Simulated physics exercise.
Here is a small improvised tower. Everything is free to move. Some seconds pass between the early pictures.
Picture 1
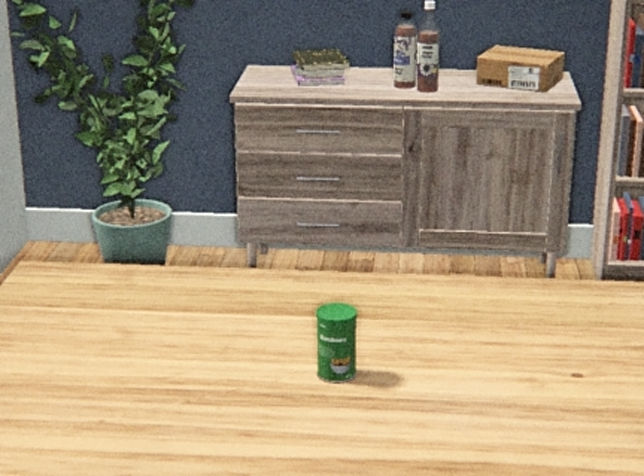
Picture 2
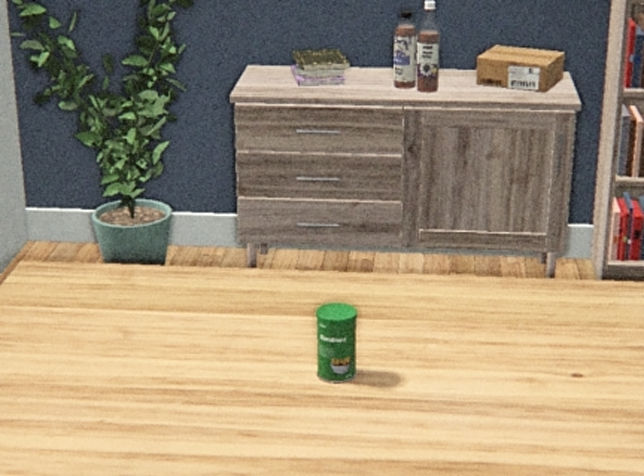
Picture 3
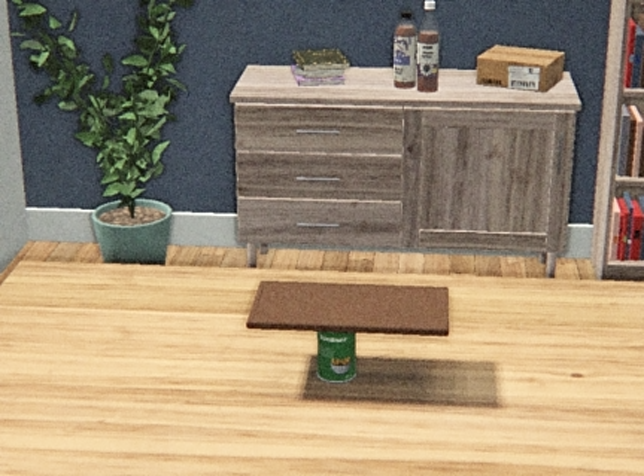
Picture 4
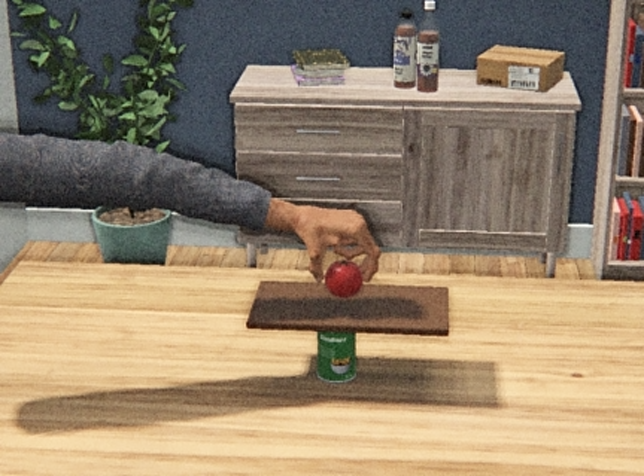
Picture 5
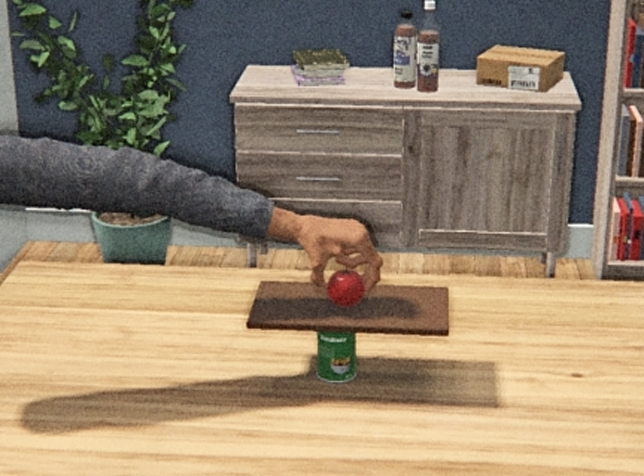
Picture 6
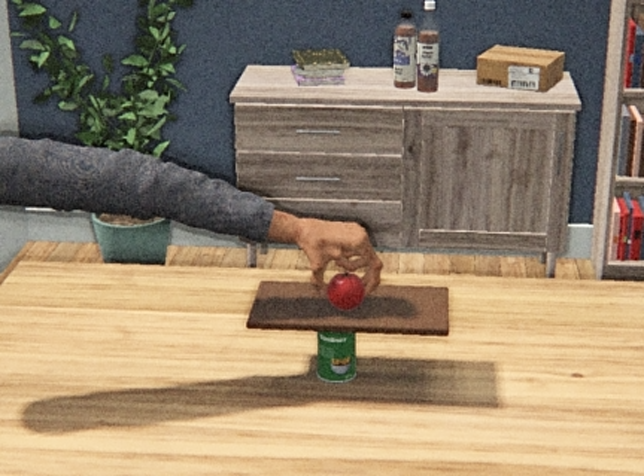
An arm in a grey sleeve reaches in from the left over a pale wooden table, seen from slightly above in a room with a dark blue wall, a potted plant and a wooden sideboard. A green tin stands alone near the centre, then a flat brown board rests across it. The hand lowers a red tomato slightly onto the board and keeps holding it, while the camera stays still.
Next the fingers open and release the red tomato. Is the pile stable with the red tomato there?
Here the stack keeps its balance.
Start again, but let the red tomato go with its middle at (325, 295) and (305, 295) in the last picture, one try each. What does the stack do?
First try: It holds; second try: It keeps its balance.
Then, 0.50 s past the last view, nothing moves.
Then, 1.30 s past the last view, red tomato resting near (346, 292).
Finally, all 3 still in place. Final places as the last picture's camera would see them, red tomato near (347, 292). The stack holds.
